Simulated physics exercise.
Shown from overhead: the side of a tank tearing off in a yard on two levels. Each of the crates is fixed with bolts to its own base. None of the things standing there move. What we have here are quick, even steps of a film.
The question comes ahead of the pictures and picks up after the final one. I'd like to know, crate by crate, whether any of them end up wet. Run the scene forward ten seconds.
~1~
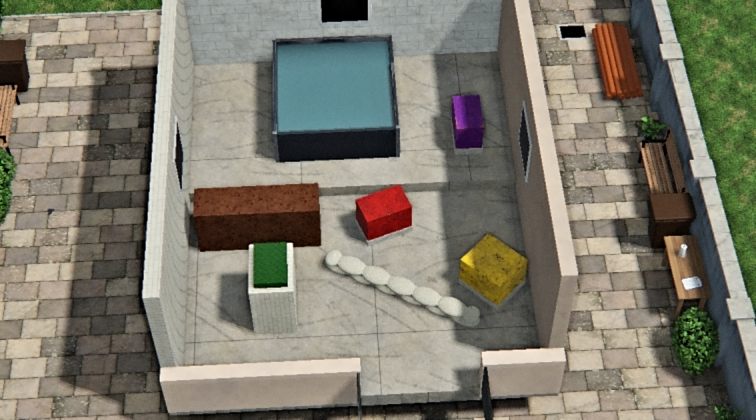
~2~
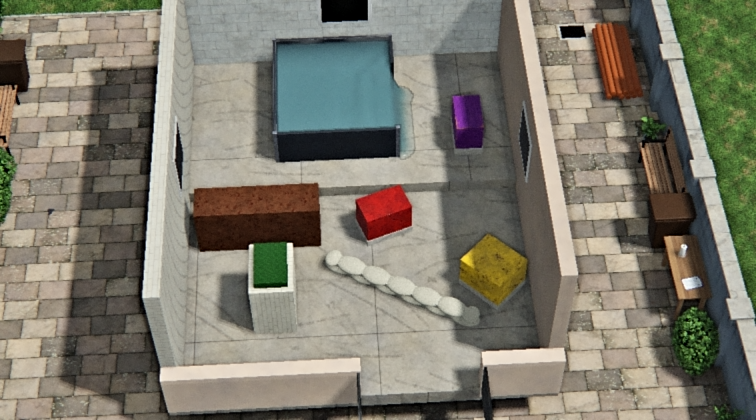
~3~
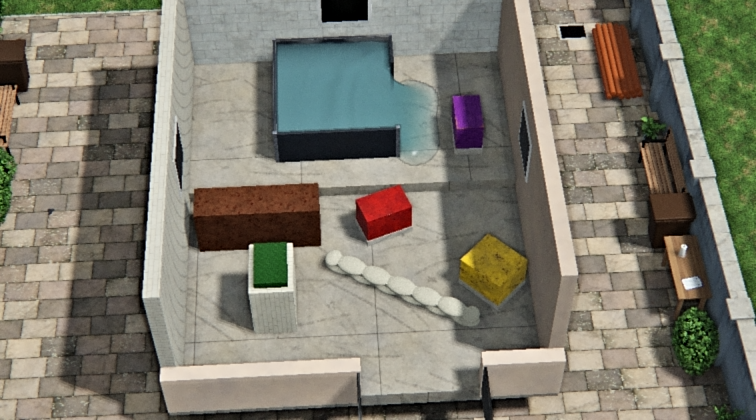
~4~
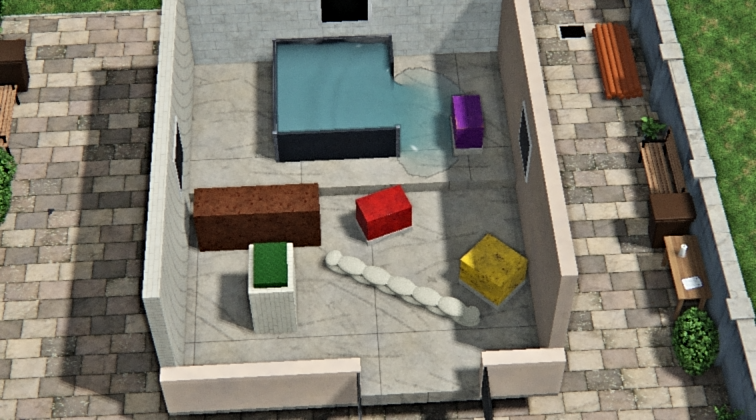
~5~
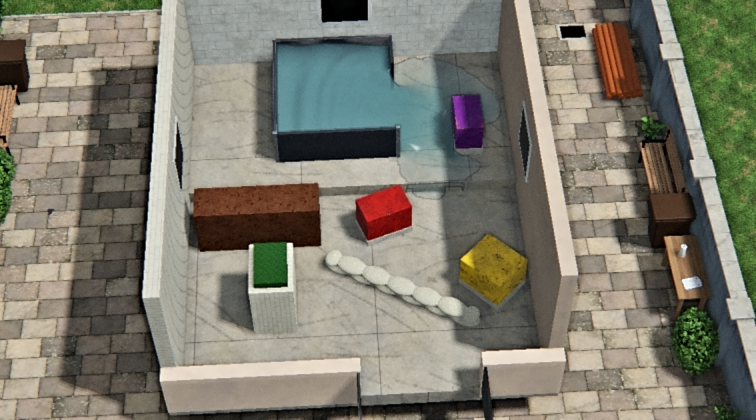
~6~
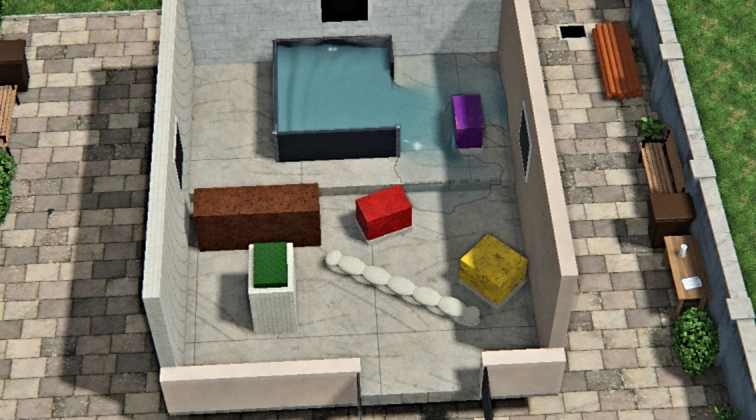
Here is how they end up: The red crate gets wet; the yellow crate gets wet; the purple crate gets wet.
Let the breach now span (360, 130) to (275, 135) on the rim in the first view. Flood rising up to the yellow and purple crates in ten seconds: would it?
The yellow crate is flooded and the purple crate is untouched.
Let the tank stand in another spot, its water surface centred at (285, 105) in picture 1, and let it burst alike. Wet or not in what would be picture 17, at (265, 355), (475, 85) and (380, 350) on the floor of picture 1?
As listed: Free of water, awash, not flooded.
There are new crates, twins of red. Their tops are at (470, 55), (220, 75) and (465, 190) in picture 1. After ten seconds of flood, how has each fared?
Gets flooded, stays clear, gets flooded.
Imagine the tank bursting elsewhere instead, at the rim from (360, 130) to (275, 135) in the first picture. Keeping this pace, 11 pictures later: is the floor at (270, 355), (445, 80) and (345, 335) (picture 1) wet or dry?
Taking them in turn, I get left untouched, then left untouched, then sodden.
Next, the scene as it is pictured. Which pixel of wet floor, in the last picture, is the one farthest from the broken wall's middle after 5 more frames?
Approximate pixel: (523, 247).
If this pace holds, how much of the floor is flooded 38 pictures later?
My estimate is roughly 75 percent.
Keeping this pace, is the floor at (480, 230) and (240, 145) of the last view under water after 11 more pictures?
Swamped, then clear.
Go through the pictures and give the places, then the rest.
In the first frame, still water in the water tank at (334, 86).
In the second frame, the front is at (402, 89), out from the gap at (393, 112).
In the third frame, the front is at (421, 85), out from the gap at (393, 114).
In the fourth frame, the front is at (460, 93), out from the gap at (393, 115).
In the fifth frame, the front is at (493, 99), out from the gap at (393, 115).
In the sixth frame, water pours out at (393, 116) and has run to (500, 77).
A moment on, water covers 25 % of the floor; the red crate water round its plinth, the yellow crate water round its plinth, the purple crate water round its plinth.
Next, water covers 35 % of the floor; the red crate water round its plinth, the yellow crate water round its plinth, the purple crate water round its plinth.
Then, water covers 45 % of the floor; the red crate water round its plinth, the yellow crate water round its plinth, the purple crate water round its plinth.
Later, water covers 75 % of the floor; the red crate water round its plinth, the yellow crate water round its plinth, the purple crate water round its plinth.
In the end, water covers 90 % of the floor; the red crate was topped, the yellow crate was topped, the purple crate was topped.
